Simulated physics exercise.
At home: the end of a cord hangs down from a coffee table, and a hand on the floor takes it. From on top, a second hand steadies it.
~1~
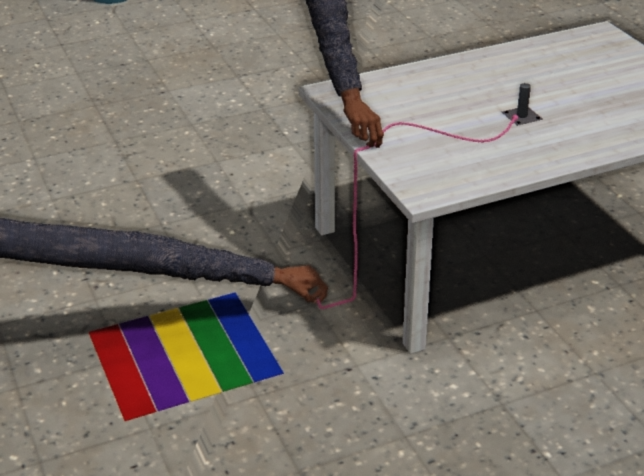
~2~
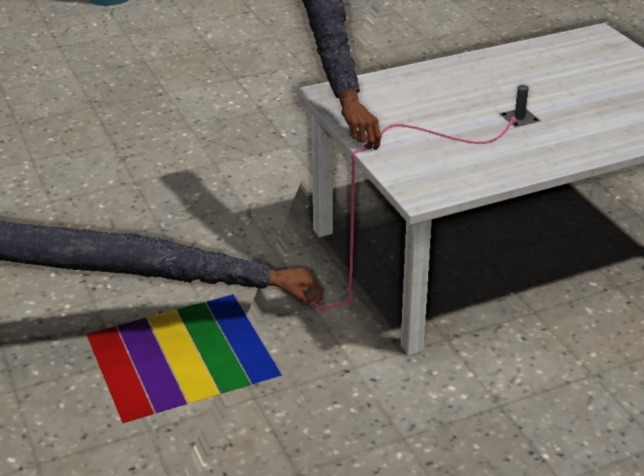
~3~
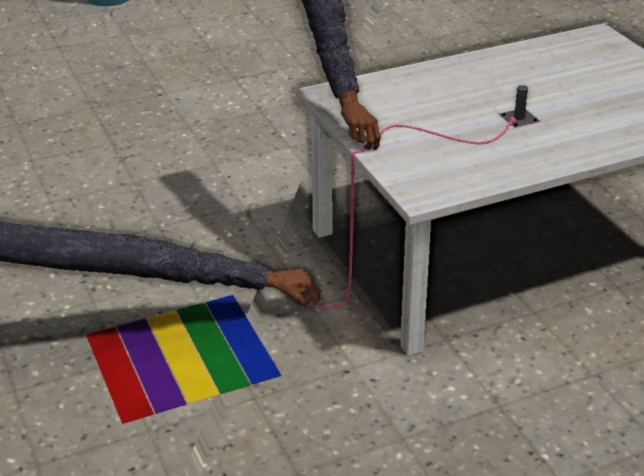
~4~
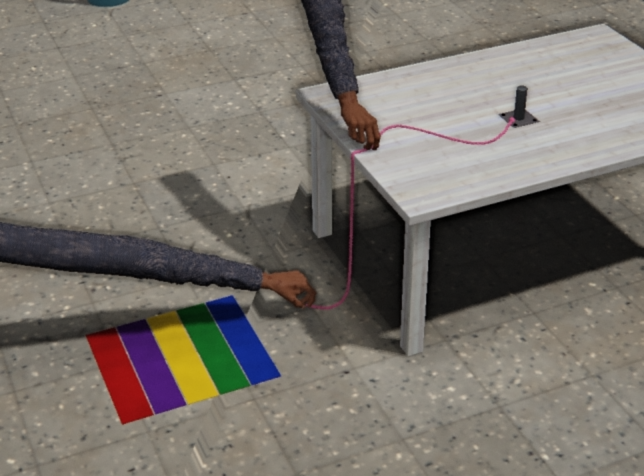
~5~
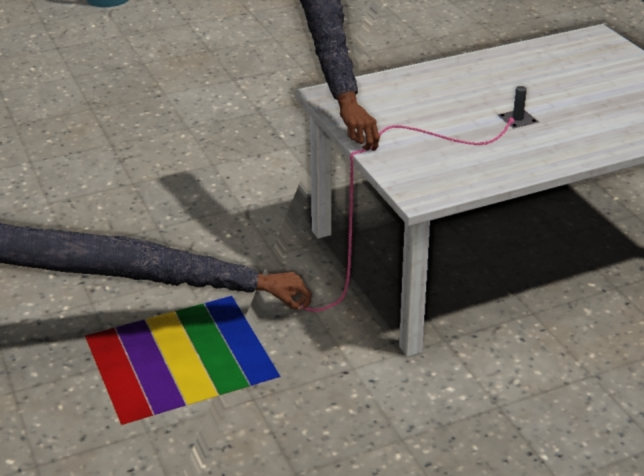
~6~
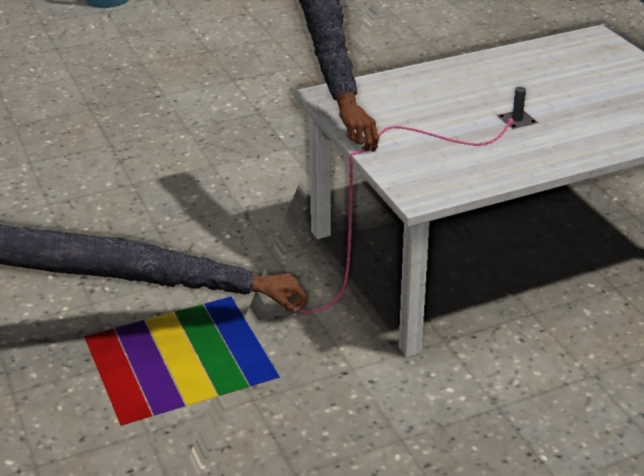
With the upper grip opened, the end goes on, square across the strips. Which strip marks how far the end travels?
The purple strip.
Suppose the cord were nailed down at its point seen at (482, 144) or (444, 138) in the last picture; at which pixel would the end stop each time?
In order: Close to (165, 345) and close to (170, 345).
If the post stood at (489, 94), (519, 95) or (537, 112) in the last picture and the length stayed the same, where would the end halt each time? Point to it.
It works out at around (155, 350), (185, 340) and (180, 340) for the three tries.
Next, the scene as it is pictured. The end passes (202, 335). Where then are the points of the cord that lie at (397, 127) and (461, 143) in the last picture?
One lands at (374, 149), the other at (437, 134).
A little later, end near (202, 335); over green.
Next, end near (167, 345); over yellow.
When it is tight, end near (146, 351); over purple. The purple one.
